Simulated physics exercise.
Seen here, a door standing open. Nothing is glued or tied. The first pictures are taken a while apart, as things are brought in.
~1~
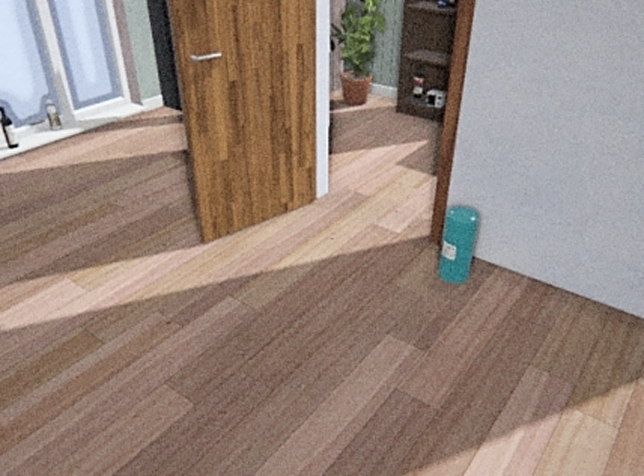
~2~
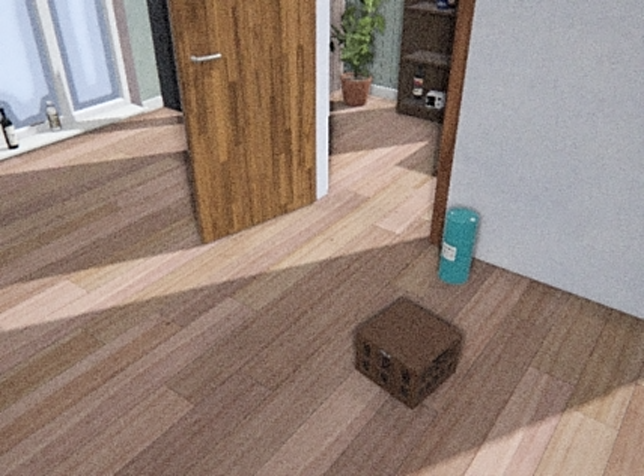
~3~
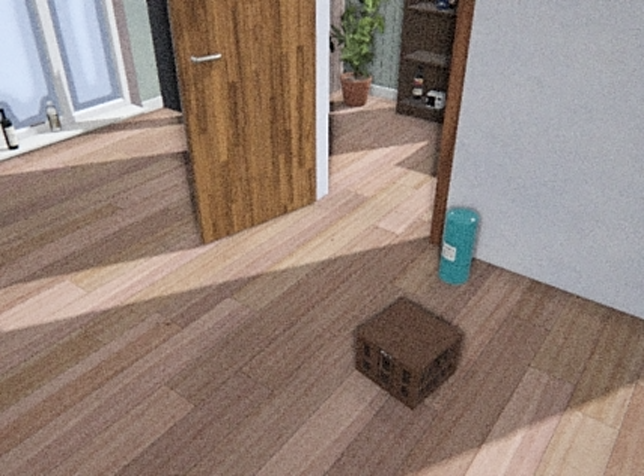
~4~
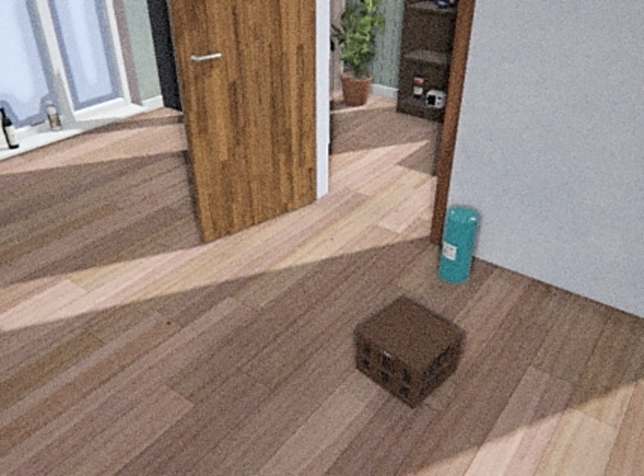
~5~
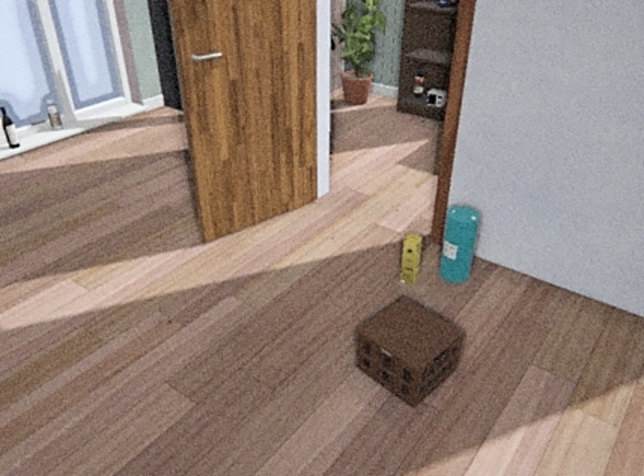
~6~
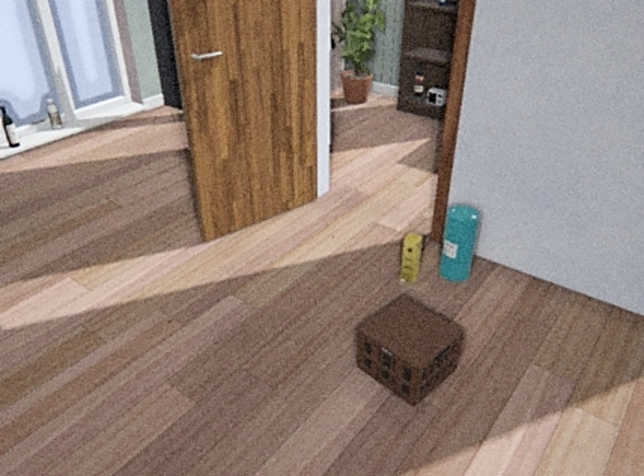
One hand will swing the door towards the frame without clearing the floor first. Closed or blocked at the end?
In the end the door closes.
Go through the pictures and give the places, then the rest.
The first picture shows door wide open and still.
The second picture shows door wide open and still; brown crate (407, 352); turquoise canister (458, 247).
The third picture shows door wide open and still; brown crate (408, 352); turquoise canister (458, 247).
The fourth picture shows door wide open and still; brown crate (408, 351); turquoise canister (458, 246).
The fifth picture shows door wide open and still; brown crate (408, 350); turquoise canister (459, 245).
The sixth picture shows door wide open and still; yellow carton (411, 259); brown crate (409, 349).
Then, 1.30 s after the last picture, open by 72°.
Then, 2.30 s after the last picture, open by 34°.
At rest, open by 0°; all 3 in place. Seen from the same camera at the end, yellow carton near (411, 259).
